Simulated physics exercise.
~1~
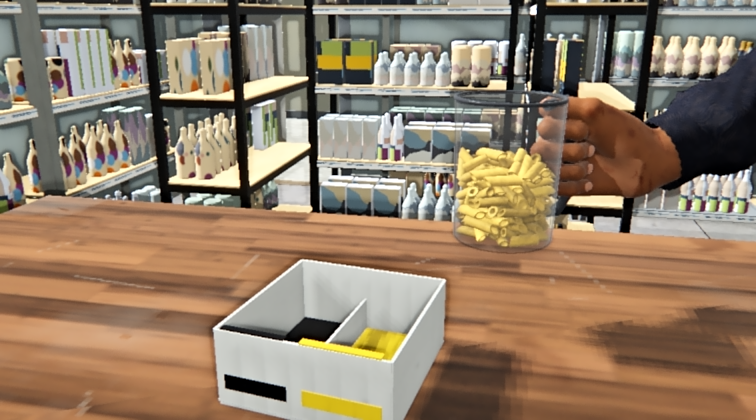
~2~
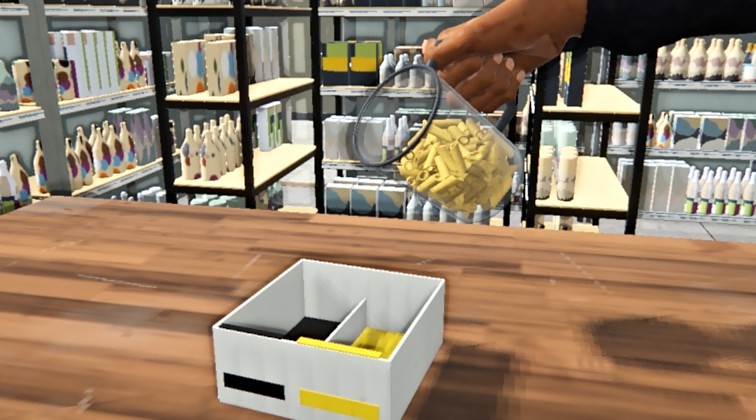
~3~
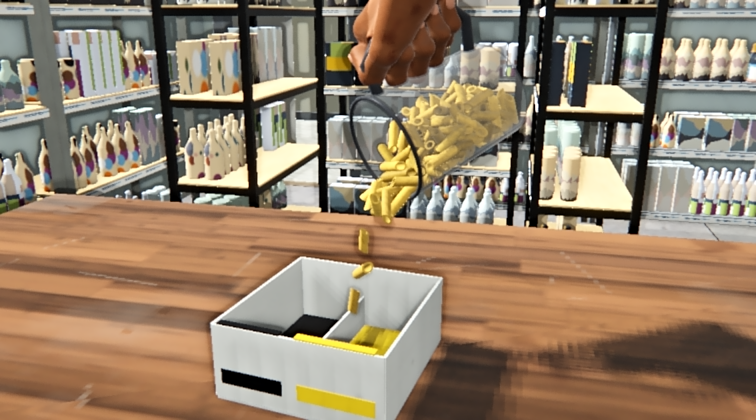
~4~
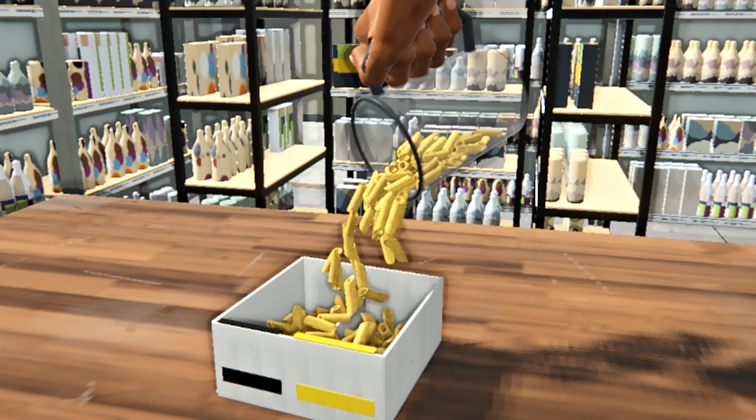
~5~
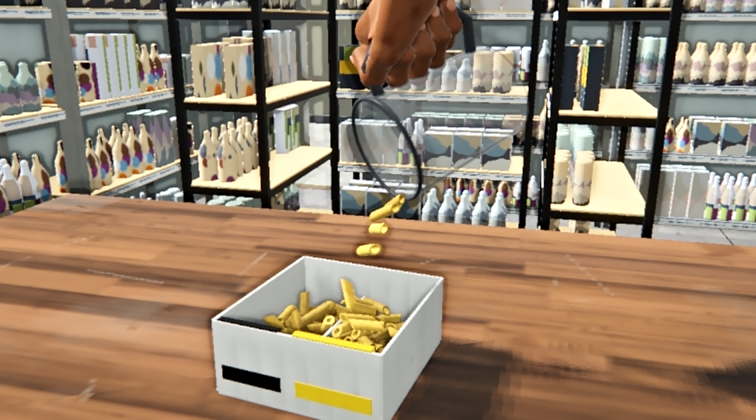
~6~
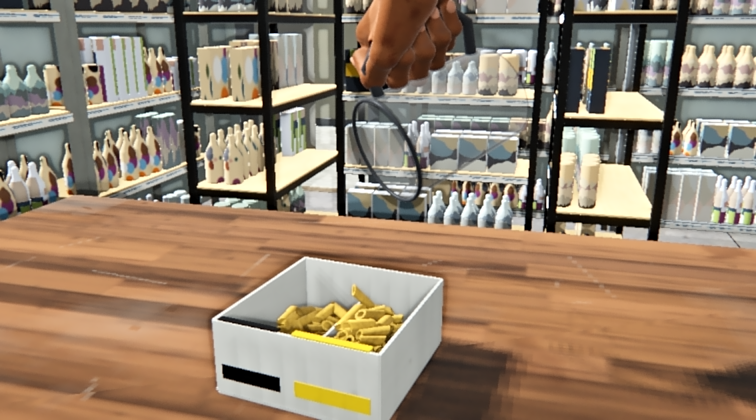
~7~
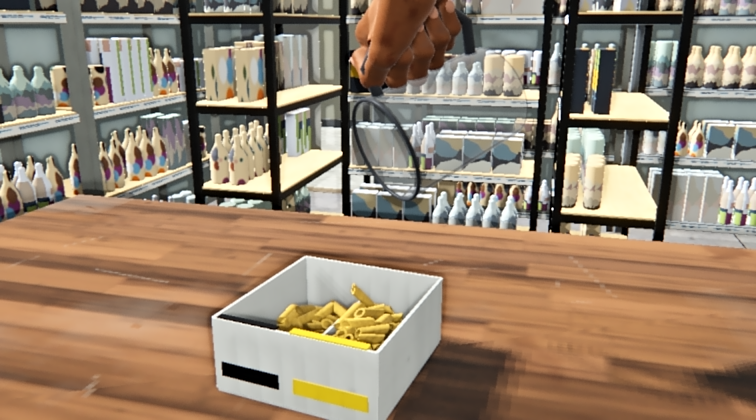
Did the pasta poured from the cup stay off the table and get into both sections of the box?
Yes, the pasta ended up inside the box, with a good share in the black section and a good share in the yellow one, and none was left lying on the table.
